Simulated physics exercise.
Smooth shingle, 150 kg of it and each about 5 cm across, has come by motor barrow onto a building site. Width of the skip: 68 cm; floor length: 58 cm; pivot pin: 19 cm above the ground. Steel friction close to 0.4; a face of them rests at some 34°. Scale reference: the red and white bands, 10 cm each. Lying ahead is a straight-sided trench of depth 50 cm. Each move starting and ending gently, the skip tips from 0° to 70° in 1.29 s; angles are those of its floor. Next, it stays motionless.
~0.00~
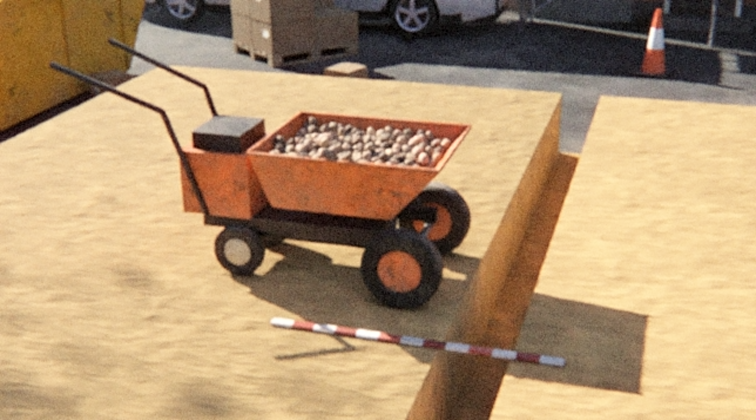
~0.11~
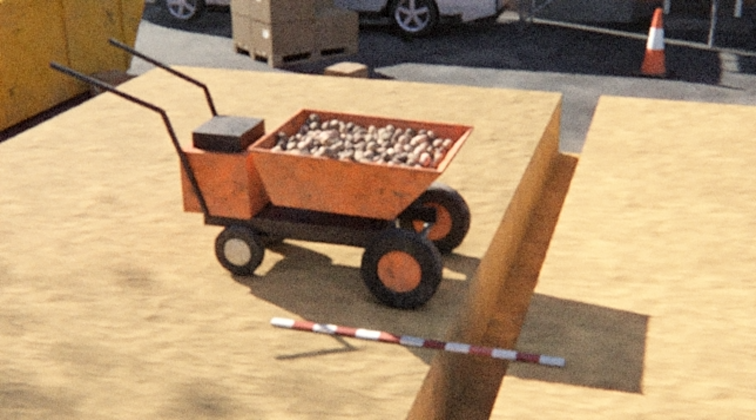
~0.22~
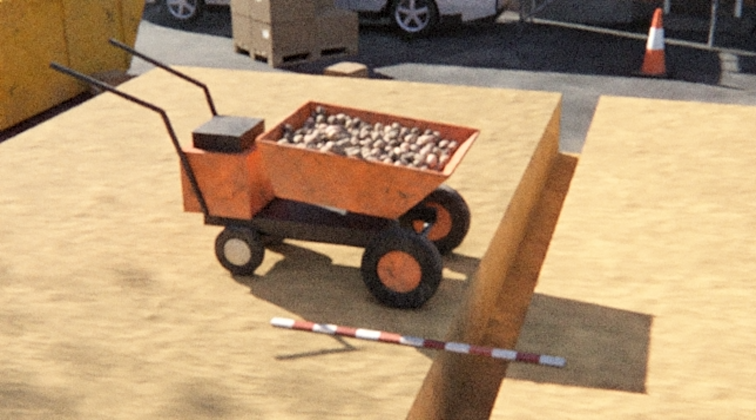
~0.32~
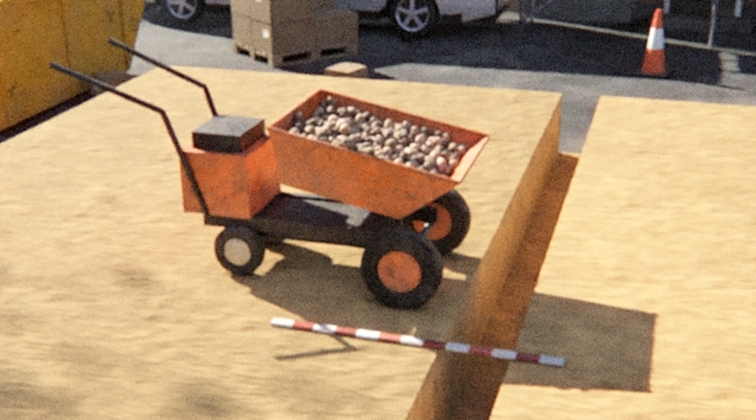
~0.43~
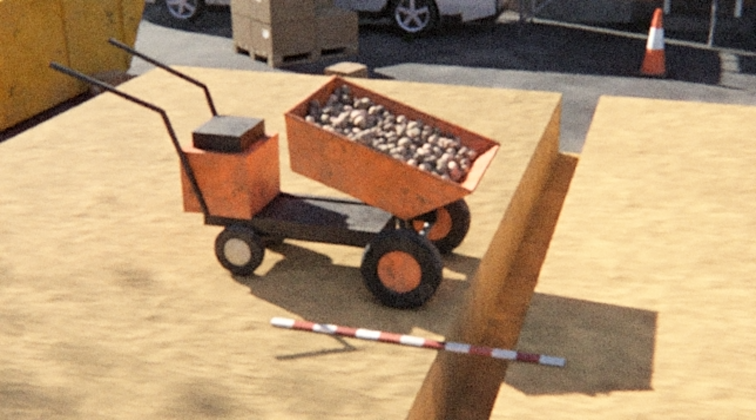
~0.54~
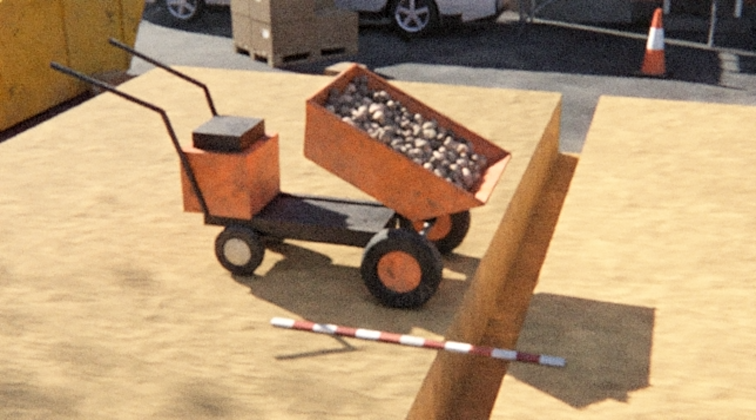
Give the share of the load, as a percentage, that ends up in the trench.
14 %.
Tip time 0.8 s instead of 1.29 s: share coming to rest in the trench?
In that case some 10 per cent.
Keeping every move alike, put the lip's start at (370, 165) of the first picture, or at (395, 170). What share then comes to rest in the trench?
The first start gives about 90 per cent, the second about 60.
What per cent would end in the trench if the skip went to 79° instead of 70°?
Some 15 in a hundred, I'd say.
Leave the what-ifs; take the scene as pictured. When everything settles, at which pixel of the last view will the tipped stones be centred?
Roughly (596, 294), I'd say.
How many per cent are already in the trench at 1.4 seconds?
By then, around 0 percent.
After 1.0 s the floor is at 59°; 99 % in the skip, 1 % in the trench, 1 % past the trench; the foremost stones are at (540, 240).
After 1.4 s the floor is at 70°; 38 % in the skip, 62 % past the trench; the foremost stones are at (676, 319).
After 1.7 s the floor is at 70°; 10 % in the skip, 3 % in the trench, 87 % past the trench; the foremost stones are past the picture's edge.
After 3.7 s the floor is at 70°; 0 % in the skip, 14 % in the trench, 86 % past the trench; the foremost stones are past the picture's edge.
